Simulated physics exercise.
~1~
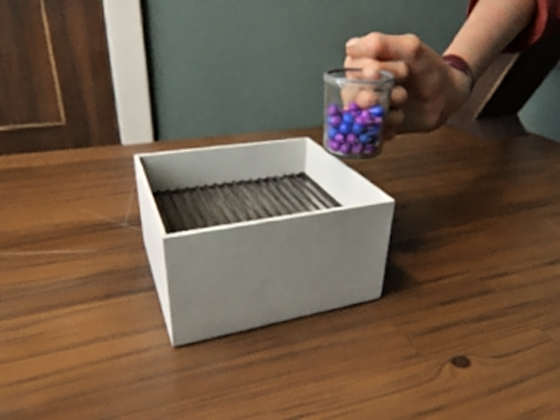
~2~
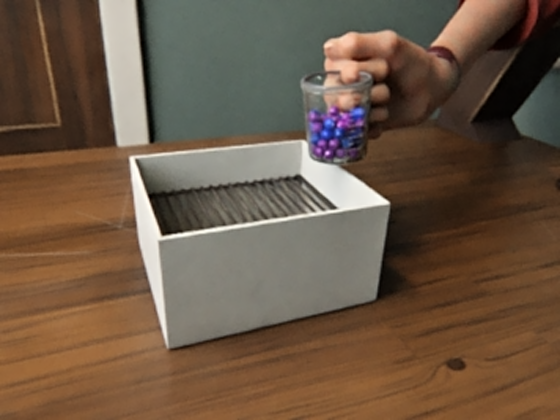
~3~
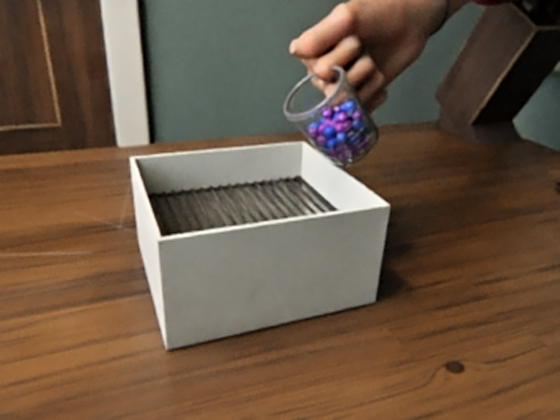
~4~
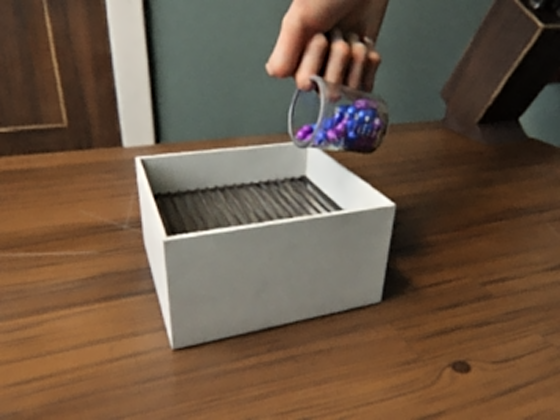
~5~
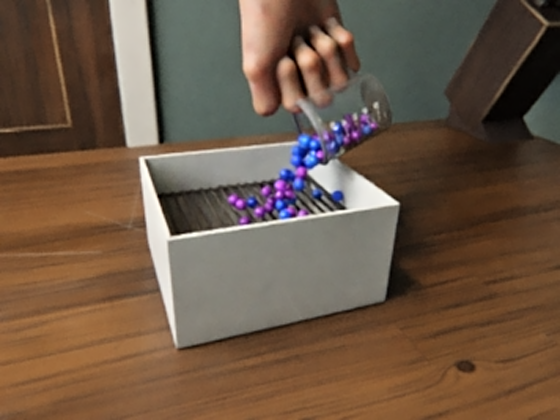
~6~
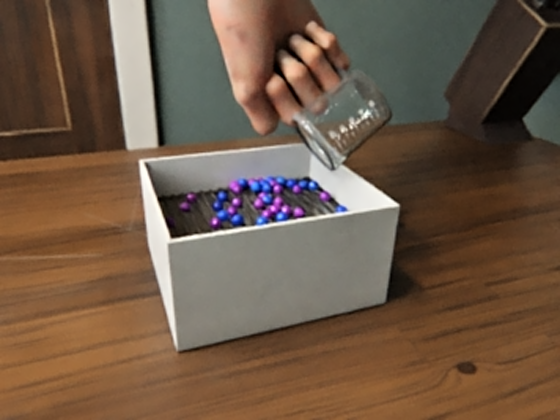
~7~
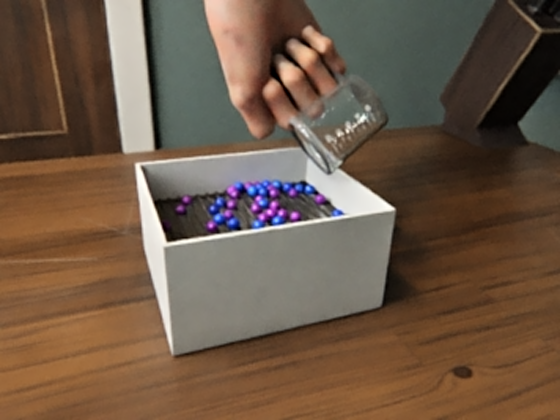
Over a white box, a hand tips purple and blue beads, which stay on the rack.
